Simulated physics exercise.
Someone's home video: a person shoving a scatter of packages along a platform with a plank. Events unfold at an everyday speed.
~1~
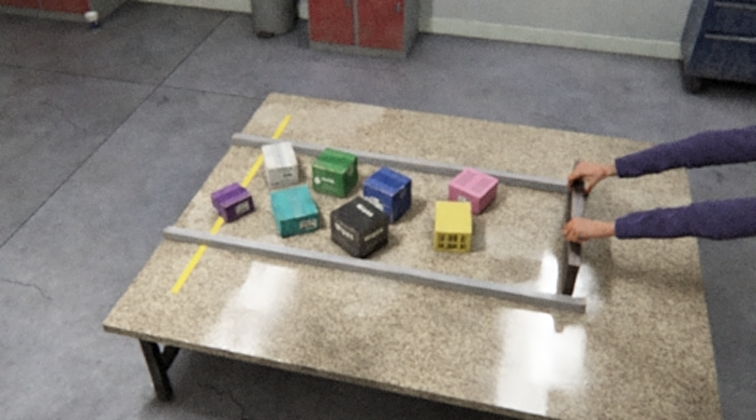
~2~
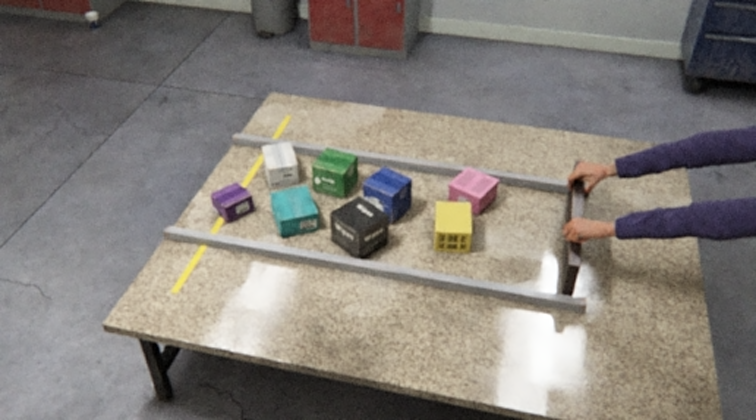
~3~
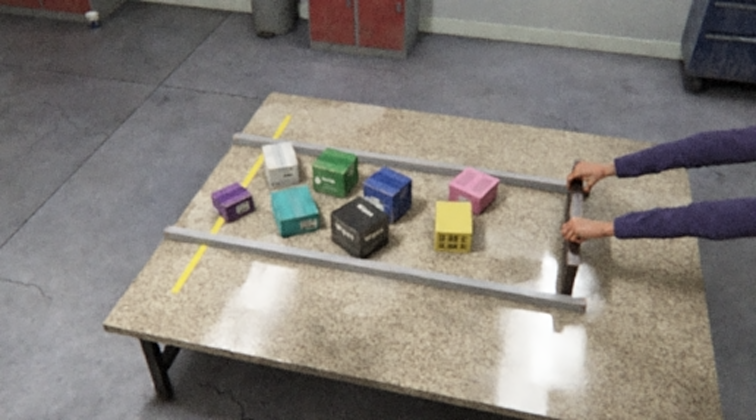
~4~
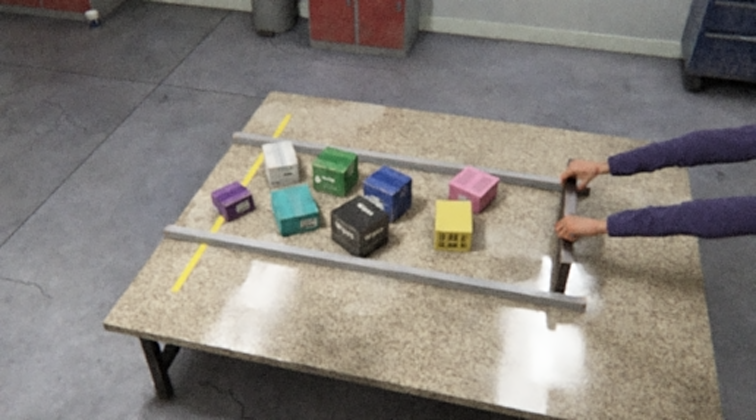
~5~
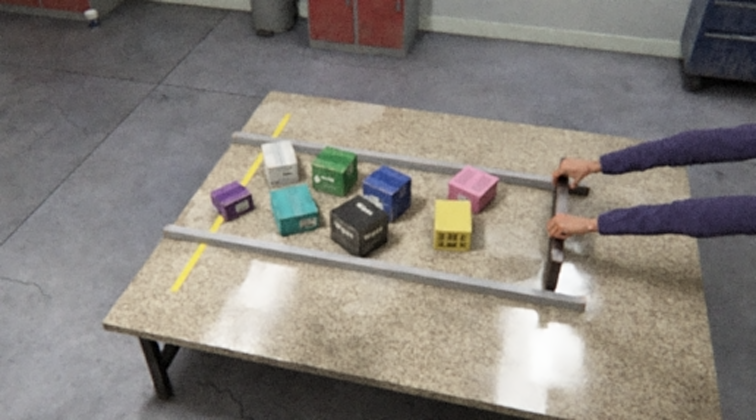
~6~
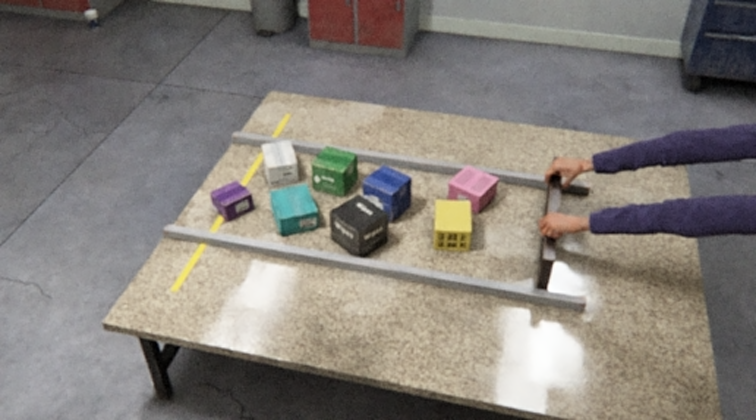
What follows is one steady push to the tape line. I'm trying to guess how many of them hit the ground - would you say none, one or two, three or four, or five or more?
The push is going to send five or more over the edge.
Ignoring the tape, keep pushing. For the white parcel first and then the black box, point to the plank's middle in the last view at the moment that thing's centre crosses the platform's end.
First one: Around (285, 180). Other one: Around (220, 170).
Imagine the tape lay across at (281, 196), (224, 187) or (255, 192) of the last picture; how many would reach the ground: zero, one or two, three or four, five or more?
In the order of the places given: One to two; five or more; 3 or 4.
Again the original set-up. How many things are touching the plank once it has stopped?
3 of them.
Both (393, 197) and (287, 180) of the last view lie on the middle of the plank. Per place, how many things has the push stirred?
At that stage 5; at the next, 8.
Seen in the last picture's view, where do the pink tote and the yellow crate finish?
(238, 156) and (218, 186).
Soon after, none off yet; purple parcel at rest near (232, 201); white parcel at rest near (280, 163); turquoise parcel at rest near (294, 210).
After that, none off yet; purple parcel at rest near (232, 201); white parcel displaced a little near (275, 163); turquoise parcel at rest near (291, 210).
And then, none off yet; purple parcel displaced well along near (190, 188); white parcel displaced about its own width near (229, 156); turquoise parcel displaced about its own width near (225, 199).
In the end, the number that fall off is five or more; gone, blue parcel, green box, turquoise parcel, white parcel and purple parcel.
